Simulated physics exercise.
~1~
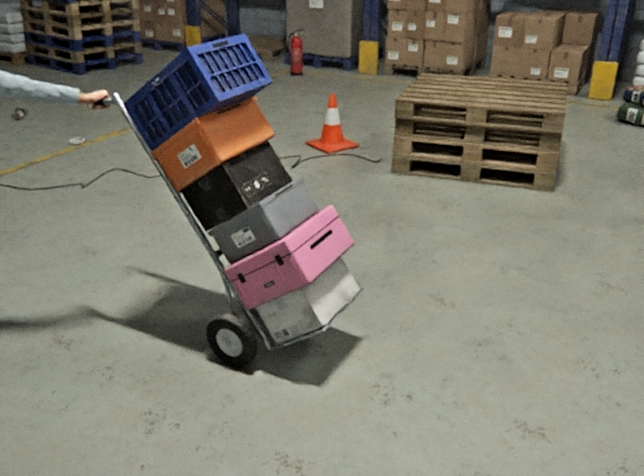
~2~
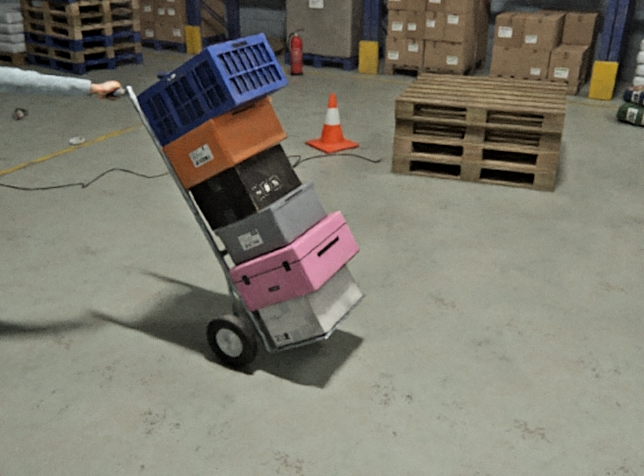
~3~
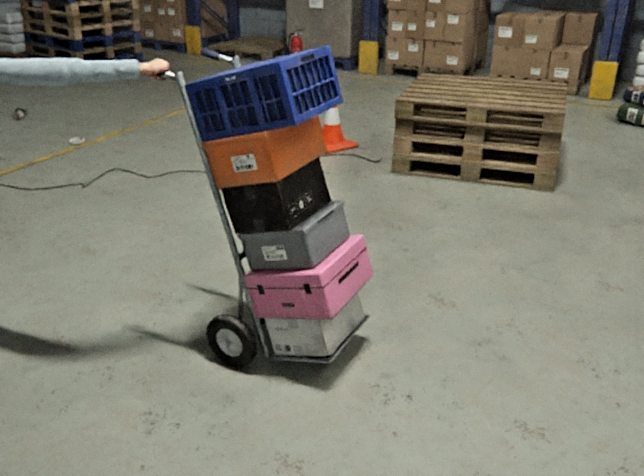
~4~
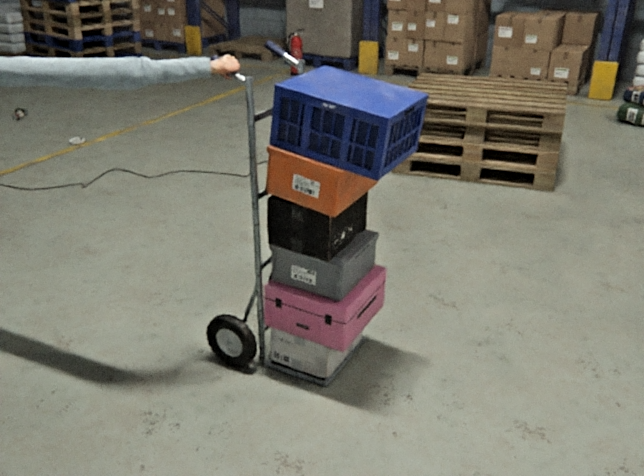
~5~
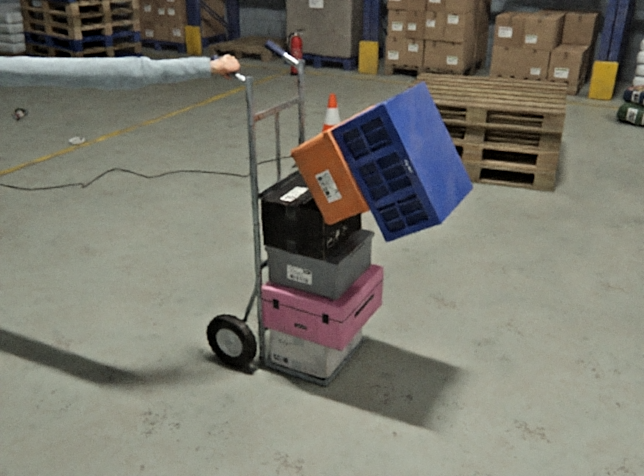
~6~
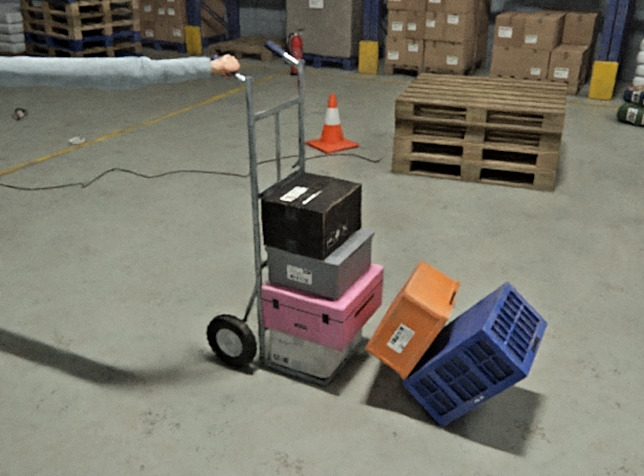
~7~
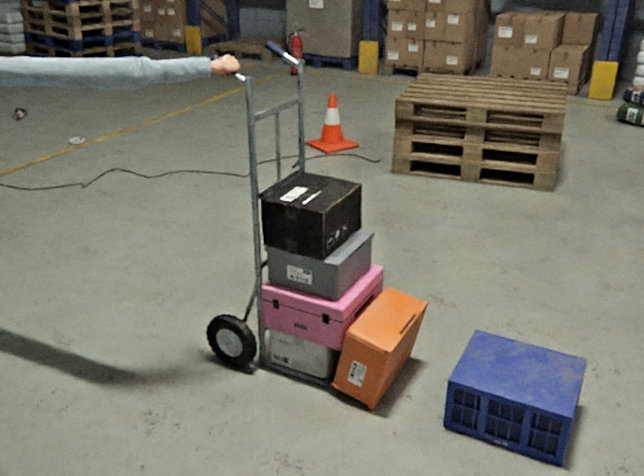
Loaded hand truck swinging upright in a warehouse, its blue crate and orange tote toppling to the floor, four boxes staying stacked.
